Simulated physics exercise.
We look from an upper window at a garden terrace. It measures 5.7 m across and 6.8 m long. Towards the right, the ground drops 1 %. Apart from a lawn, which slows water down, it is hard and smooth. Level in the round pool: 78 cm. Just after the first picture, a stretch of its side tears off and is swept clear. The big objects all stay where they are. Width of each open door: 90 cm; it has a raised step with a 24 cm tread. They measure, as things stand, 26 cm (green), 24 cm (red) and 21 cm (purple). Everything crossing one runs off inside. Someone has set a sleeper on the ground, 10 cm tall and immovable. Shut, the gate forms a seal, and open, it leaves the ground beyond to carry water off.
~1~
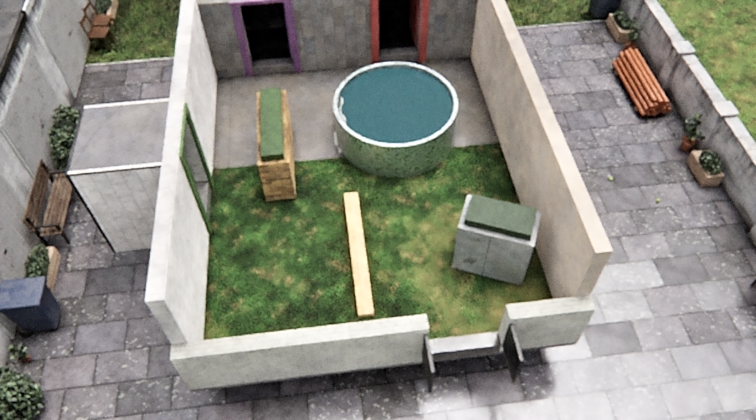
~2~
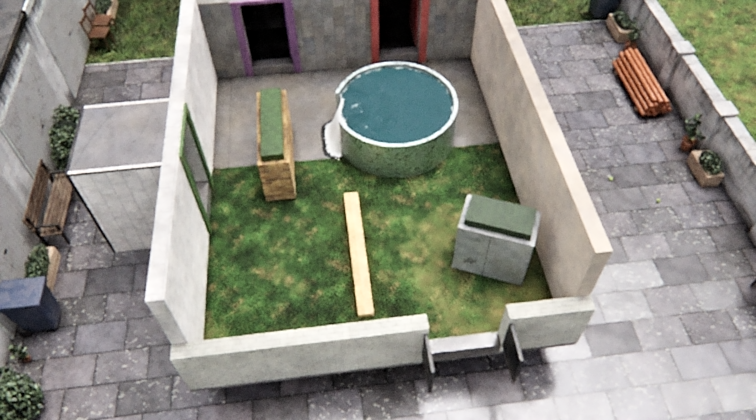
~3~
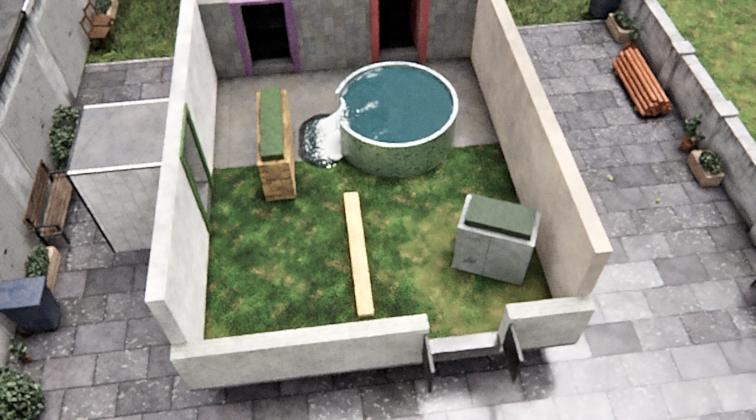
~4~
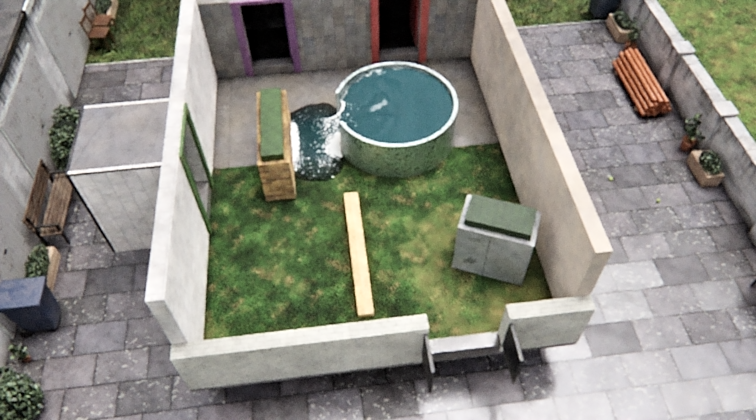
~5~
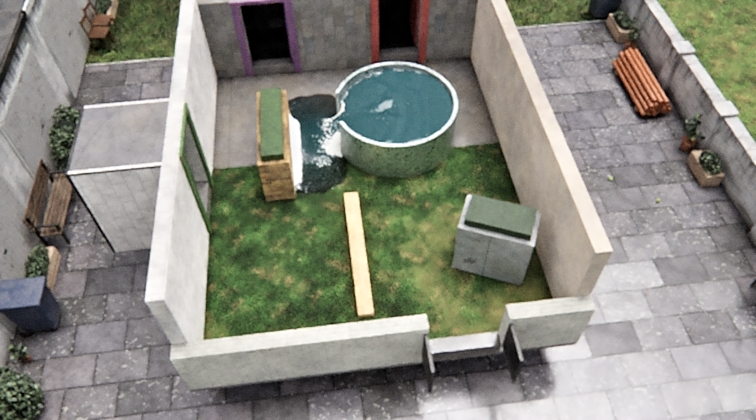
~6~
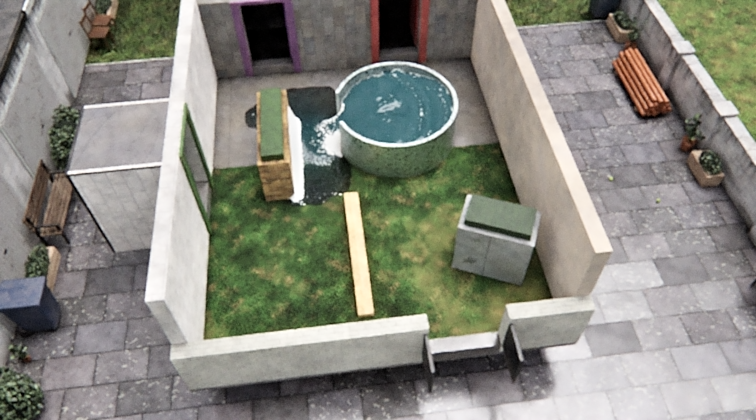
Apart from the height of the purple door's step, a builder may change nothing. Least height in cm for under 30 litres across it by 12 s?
Roughly 20 cm.
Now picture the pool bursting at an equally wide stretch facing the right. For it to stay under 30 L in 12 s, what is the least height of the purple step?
Then roughly 7.5 cm.
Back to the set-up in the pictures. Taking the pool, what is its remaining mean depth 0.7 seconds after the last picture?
The mean depth is roughly 58 cm.
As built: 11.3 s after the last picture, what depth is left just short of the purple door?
The depth there is around 8.0 cm.
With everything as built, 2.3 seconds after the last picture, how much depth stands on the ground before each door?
Before green it's 0 cm, before red 4 cm, before purple 23 cm.
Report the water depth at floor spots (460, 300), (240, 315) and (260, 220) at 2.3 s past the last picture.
Around 0 cm, 1 cm and 1 cm.
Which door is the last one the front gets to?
Last door: Green.
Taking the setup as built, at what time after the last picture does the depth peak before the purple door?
The level tops out near 1.4 seconds.
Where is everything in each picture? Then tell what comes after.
In the first picture, the round pool at (395, 105) is whole and still, 78 cm deep; the purple door at (267, 36) is dry.
In the second picture, water pours out at (339, 127) and has run 0.3 m, to (327, 151); about 8 cm deep outside, 78 cm at the back.
In the third picture, the front is at (303, 154), 0.8 m from the gap at (339, 130); 0.8 m2 of floor is wet, 78 cm left at the back.
In the fourth picture, the gap is at (339, 130), the front 1.2 m out at a hidden place; the back of the round pool holds 78 cm.
In the fifth picture, the front is at a hidden place, 1.6 m from the gap at (339, 130); 2.6 m2 of floor is wet, 78 cm left at the back.
In the sixth picture, the front is at (251, 112), 2.0 m from the gap at (339, 130); 3.4 m2 of floor is wet, 74 cm left at the back; the purple door at (267, 36), 2.5 m from the gap, is still 0.7 m from the nearest water.
Then, 0.7 s after the last picture water covers 20 % of the floor, deepest (55 cm) near (296, 145); 14 cm at the purple door, 0 litres in over its 21 cm step.
Then, 2.3 s after the last picture water covers 55 % of the floor, deepest (37 cm) near (296, 145); 23 cm at the purple door, 19 litres in over its 21 cm step.
Then, 11.3 s after the last picture water covers 95 % of the floor, deepest (12 cm) near (349, 298); 8 cm at the purple door, 23 litres in over its 21 cm step.
At the purple door as built, the water peaked near 26 cm, 1.3 s after the last picture.
Run again over the same 12 s with other heights there, 59 litres in over 17.5 cm, 10 litres over 23.5 cm. The limit of 30 litres is kept from about 20 cm up.
